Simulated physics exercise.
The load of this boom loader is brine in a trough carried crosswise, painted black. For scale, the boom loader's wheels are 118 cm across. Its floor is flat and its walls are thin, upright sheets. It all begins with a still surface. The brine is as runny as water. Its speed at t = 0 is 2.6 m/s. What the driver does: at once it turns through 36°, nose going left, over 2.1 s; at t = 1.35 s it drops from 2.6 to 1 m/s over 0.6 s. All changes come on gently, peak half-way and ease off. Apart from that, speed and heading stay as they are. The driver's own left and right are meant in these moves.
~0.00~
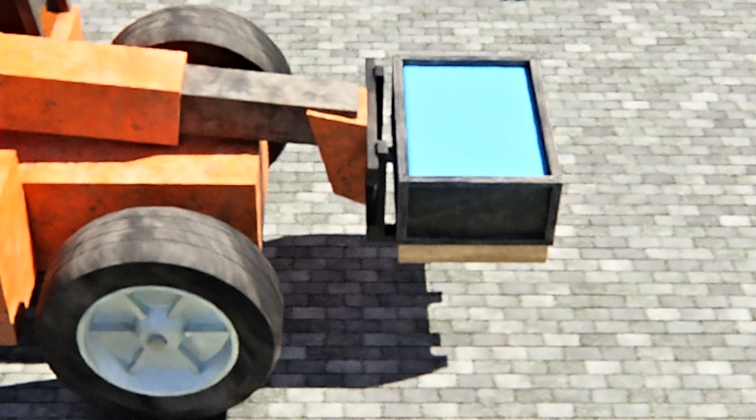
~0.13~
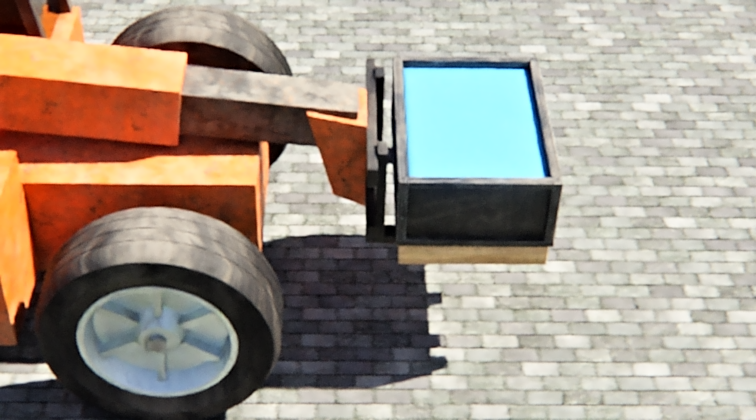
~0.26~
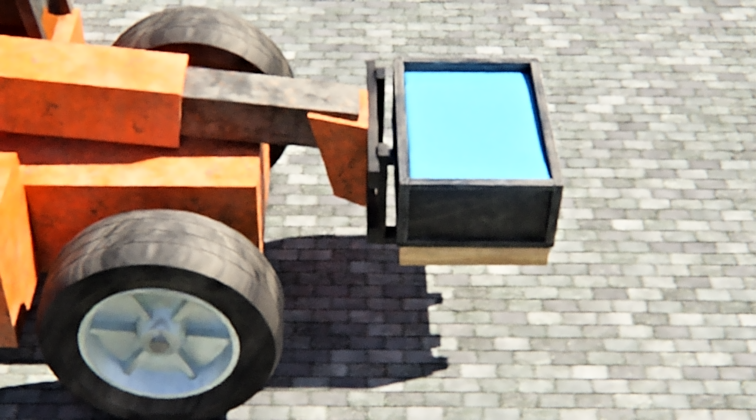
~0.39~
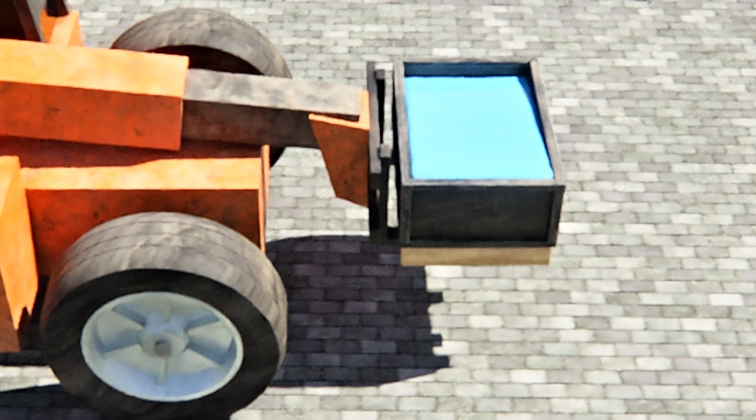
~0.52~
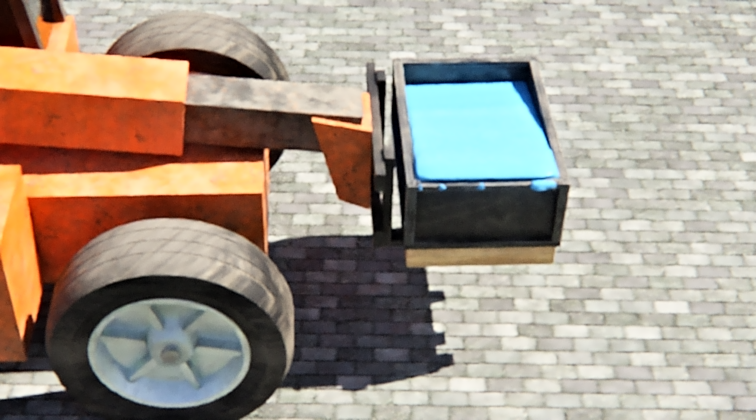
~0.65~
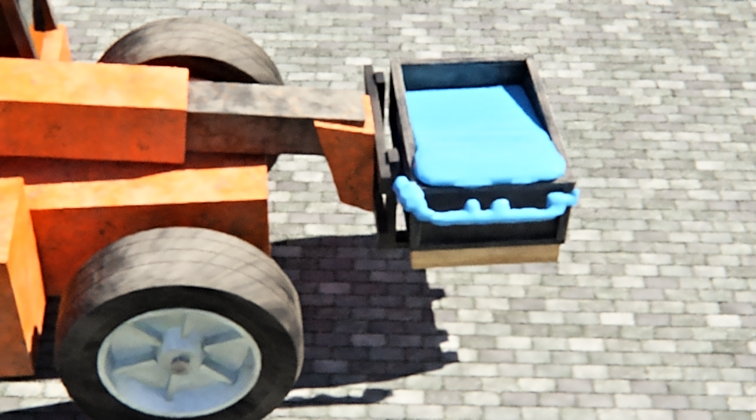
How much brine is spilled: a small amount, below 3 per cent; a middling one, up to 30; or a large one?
It comes out middling.
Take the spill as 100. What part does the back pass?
Some 10 per cent of it.
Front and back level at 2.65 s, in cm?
Front 24 cm, back 30 cm.
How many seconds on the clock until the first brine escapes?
Near 0.8 s.
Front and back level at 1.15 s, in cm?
Front 30 cm, back 28 cm.
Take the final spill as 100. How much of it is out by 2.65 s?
Some 90 per cent by then.
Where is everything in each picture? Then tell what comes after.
In the first frame, the surface is at (517, 74) by the front wall; at (416, 73) by the back wall; it lies level with the rim line; the front is on the right, levels are read along the far wall.
In the second frame, the surface is at (517, 75) by the front wall; at (416, 74) by the back wall; it lies level with the rim line.
In the third frame, the surface is at (517, 78) by the front wall; at (417, 76) by the back wall; it lies level with the rim line.
In the fourth frame, the surface is at (516, 84) by the front wall; at (416, 82) by the back wall; it climbs 6° towards the near side.
In the fifth frame, the surface is at (516, 87) by the front wall; at (416, 92) by the back wall; it climbs 11° towards the near side.
In the sixth frame, the surface is at (512, 91) by the front wall; at (414, 95) by the back wall; it climbs 14° towards the near side.
By 1.15 s the surface is 31 cm up at the front and 29 cm at the back; 9 per cent is out, over the near side.
By 1.85 s the surface is 41 cm up at the front and 15 cm at the back; 13 per cent is out, over the near side.
By 2.65 s the surface is 23 cm up at the front and 30 cm at the back; 20 per cent is out, over the near side and the front.
By 5.09 s 23 per cent is out, over the near side and the front, 55 of 238 litres.
